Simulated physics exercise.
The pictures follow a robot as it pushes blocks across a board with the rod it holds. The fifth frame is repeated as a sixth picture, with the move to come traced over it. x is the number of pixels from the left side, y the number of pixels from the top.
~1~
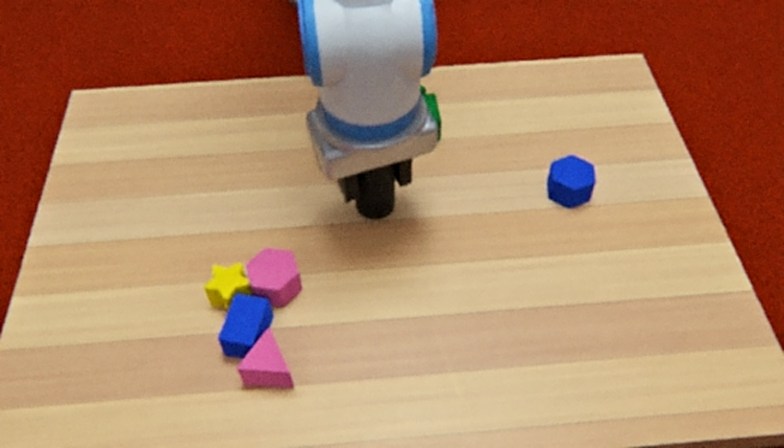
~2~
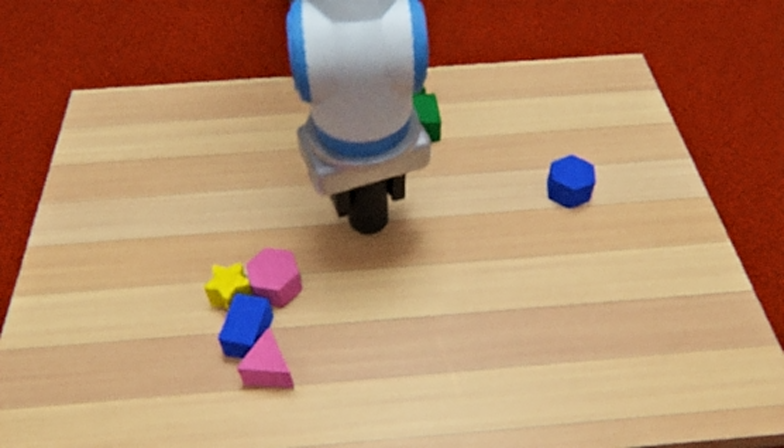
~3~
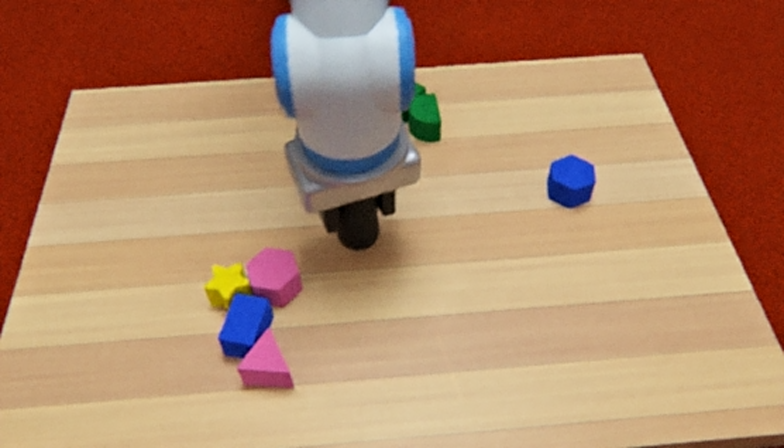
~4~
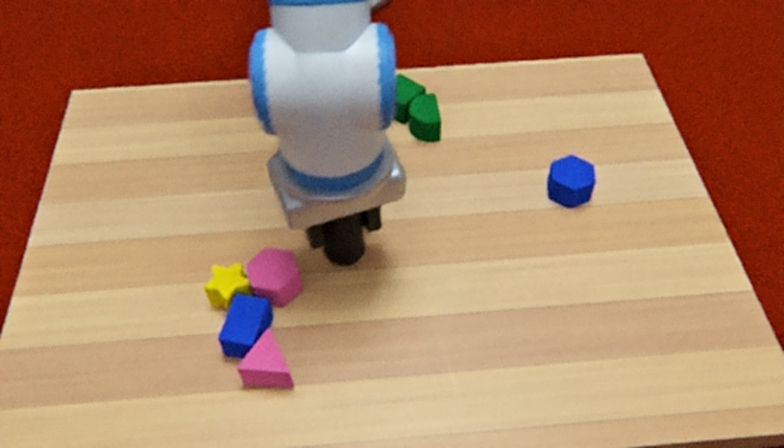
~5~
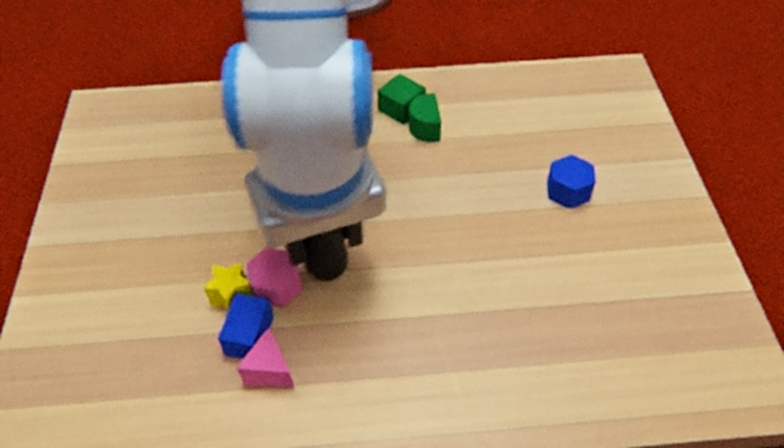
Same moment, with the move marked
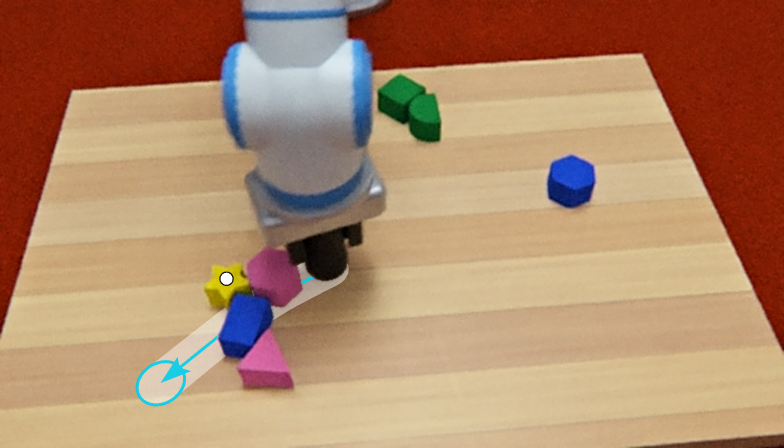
A robot arm with a dark rod at its end moved a short way down and left over a wooden board, coming right beside the pink six-sided block, while all the colored blocks stayed still.
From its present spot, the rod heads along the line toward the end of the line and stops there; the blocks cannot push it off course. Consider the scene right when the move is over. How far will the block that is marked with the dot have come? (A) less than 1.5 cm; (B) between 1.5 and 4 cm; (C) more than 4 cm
C: More than 4 cm.
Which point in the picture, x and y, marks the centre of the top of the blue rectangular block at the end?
It comes to (193, 386).
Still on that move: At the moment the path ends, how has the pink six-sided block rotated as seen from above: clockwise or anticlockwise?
It ends up turned clockwise.
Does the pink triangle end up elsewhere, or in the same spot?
That block is not shifted.
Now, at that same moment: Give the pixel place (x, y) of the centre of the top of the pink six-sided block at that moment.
I'd place it at (164, 304), taking the centre of its top.
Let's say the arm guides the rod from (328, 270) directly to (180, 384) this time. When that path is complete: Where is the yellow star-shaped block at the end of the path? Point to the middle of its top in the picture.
My estimate: (174, 272).
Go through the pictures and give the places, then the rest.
The first picture shows rod's lower end (375, 204); yellow star-shaped block (227, 279); blue rectangular block (244, 318); pink triangle (265, 355); pink six-sided block (272, 268).
The second picture shows rod (368, 219); blocks still.
The third picture shows rod (359, 234); blocks still.
The fourth picture shows rod (345, 249); blocks still.
The fifth picture shows rod (327, 264); yellow star-shaped block (227, 279); blue rectangular block (244, 318); pink triangle (265, 355); pink six-sided block (272, 268).
Drawn move, from (328, 270) via (244, 317), ending at (161, 383); the dot is on the yellow star-shaped block.
On the path given first. One third of the way, rod (270, 293); yellow star-shaped block (176, 285), turned 25° clockwise; blue rectangular block (228, 333), turned 25° anticlockwise; pink six-sided block (219, 287), turned 15° clockwise.
Two thirds of the way, rod (214, 332); yellow star-shaped block (143, 278), turned 65° clockwise; blue rectangular block (205, 367), turned 70° anticlockwise; pink six-sided block (169, 303), turned 55° clockwise.
At the end, rod (158, 378); yellow star-shaped block (141, 277), turned 70° clockwise; blue rectangular block (193, 386), turned 135° anticlockwise; pink triangle still; pink six-sided block (164, 304), turned 60° clockwise.
